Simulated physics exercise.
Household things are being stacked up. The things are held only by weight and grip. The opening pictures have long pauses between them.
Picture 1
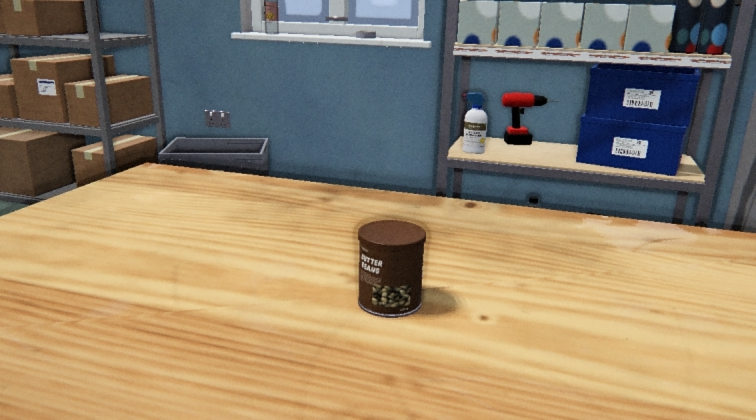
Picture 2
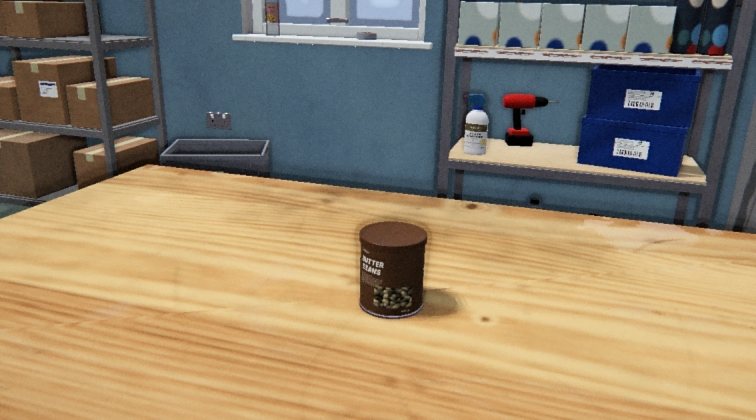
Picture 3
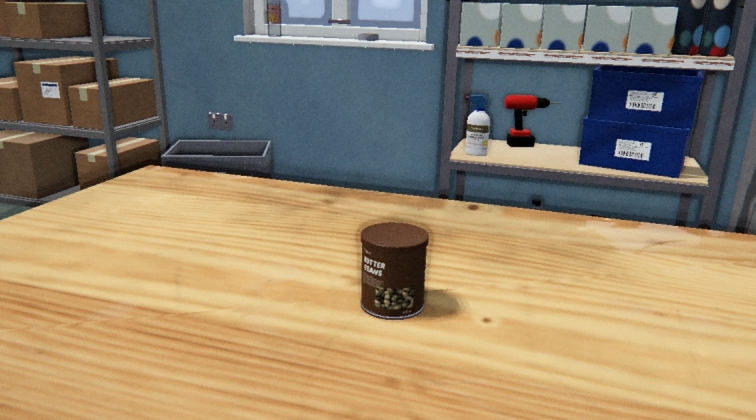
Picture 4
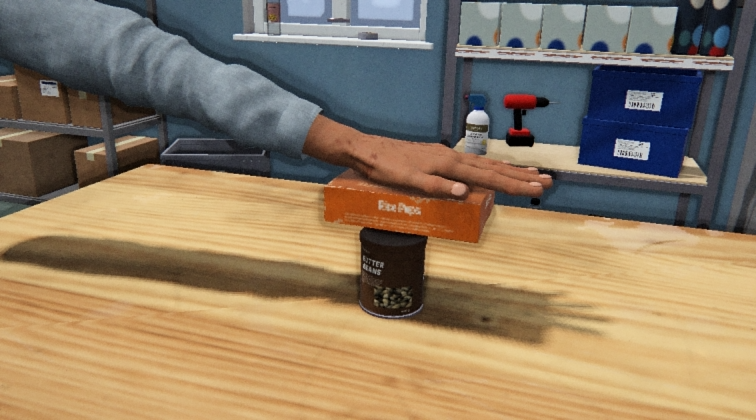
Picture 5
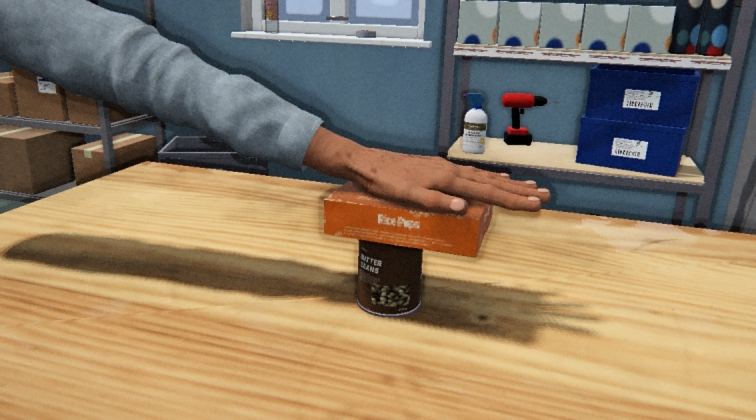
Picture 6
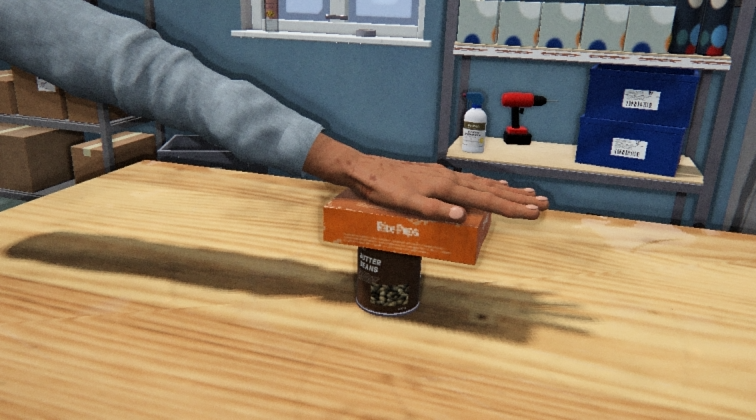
In a storeroom with shelves of boxes and a red drill behind, a brown tin stands alone and still on a wooden worktop. An arm in a grey-blue sleeve then appears from the left, its hand over an orange packet just above the tin, and lowers the packet onto the lid, keeping its palm on top.
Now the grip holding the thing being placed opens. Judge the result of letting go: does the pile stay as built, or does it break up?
Safe to say it works.
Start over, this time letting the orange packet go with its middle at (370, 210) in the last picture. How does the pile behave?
Well, it is fine after that.
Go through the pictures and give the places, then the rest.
The last thing is not in view yet; brown tin (391, 268), in the first picture.
The last thing is not in view yet; brown tin (392, 269), in the second picture.
The last thing is not in view yet; brown tin (394, 270), in the third picture.
On its way; orange packet (413, 197); brown tin (392, 269), in the fourth picture.
On its way; orange packet (413, 209); brown tin (390, 267), in the fifth picture.
Set down, still held; orange packet (412, 215); brown tin (389, 266), in the sixth picture.
Then, 0.30 s after the last picture, nothing has stirred.
Then, 0.70 s after the last picture, orange packet resting near (412, 216).
At rest, both in place. Seen from the same camera at the end, orange packet near (412, 216). The pile keeps its balance.
